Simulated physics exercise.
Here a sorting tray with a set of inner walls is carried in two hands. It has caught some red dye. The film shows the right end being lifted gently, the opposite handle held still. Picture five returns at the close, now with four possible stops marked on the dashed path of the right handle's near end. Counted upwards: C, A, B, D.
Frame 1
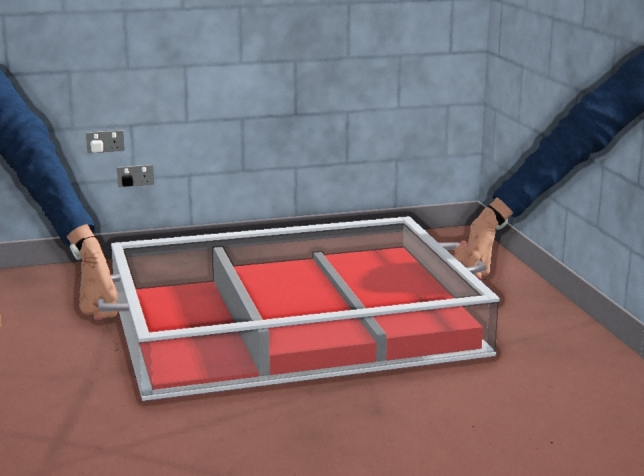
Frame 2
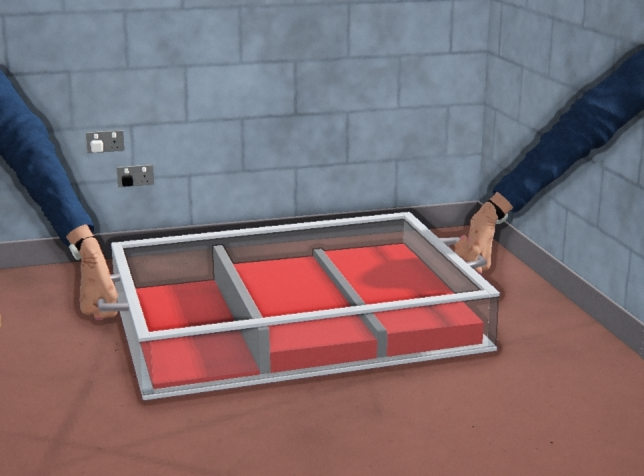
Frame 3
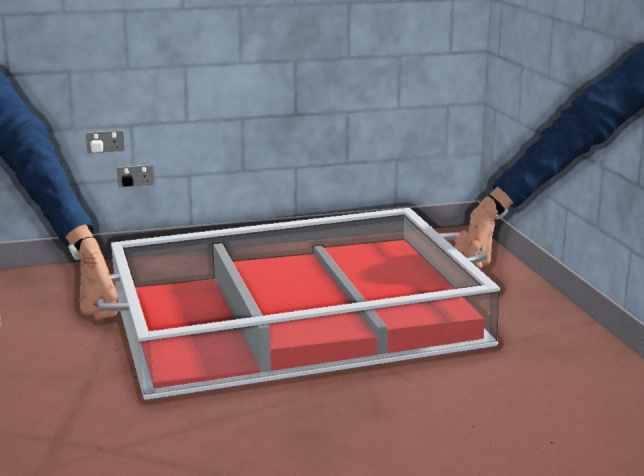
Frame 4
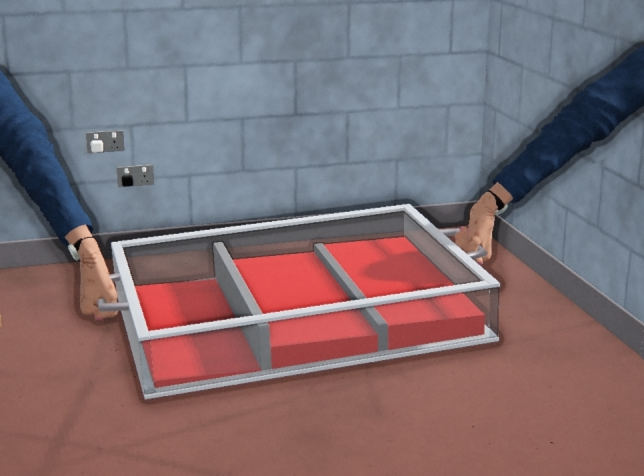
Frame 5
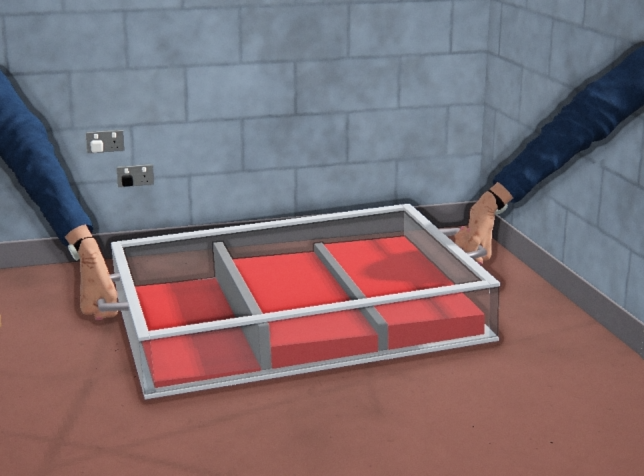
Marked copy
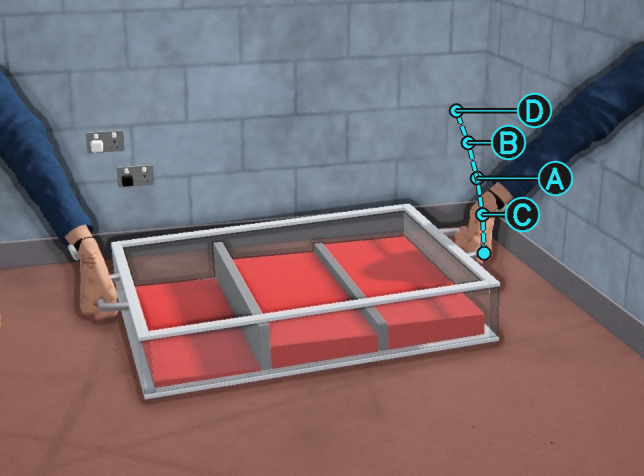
In a corner with grey block walls, two hands in dark blue sleeves hold a clear, pale-framed tray by its end handles, with red dye in its three sections. The right hand raises its end very slightly, slanting the tray a little down to the left, while the left hand stays almost still.
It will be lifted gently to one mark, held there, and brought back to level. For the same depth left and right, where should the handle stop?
The answer is mark B.
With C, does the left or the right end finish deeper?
The right end bay.
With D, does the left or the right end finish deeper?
The left one.
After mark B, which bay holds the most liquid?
The middle bay.
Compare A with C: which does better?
A.
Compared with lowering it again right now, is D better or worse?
Mark D is better.
On the marked copy, A at (477, 178); B at (468, 142); C at (482, 214); D at (456, 110).
Choosing A, the right end bay stands much deeper than the other; nothing spills.
Choosing B, the two end bays stand about equally deep; nothing spills.
Choosing C, the right end bay stands much deeper than the other; nothing spills.
Choosing D, the left end bay stands much deeper than the other; nothing spills.
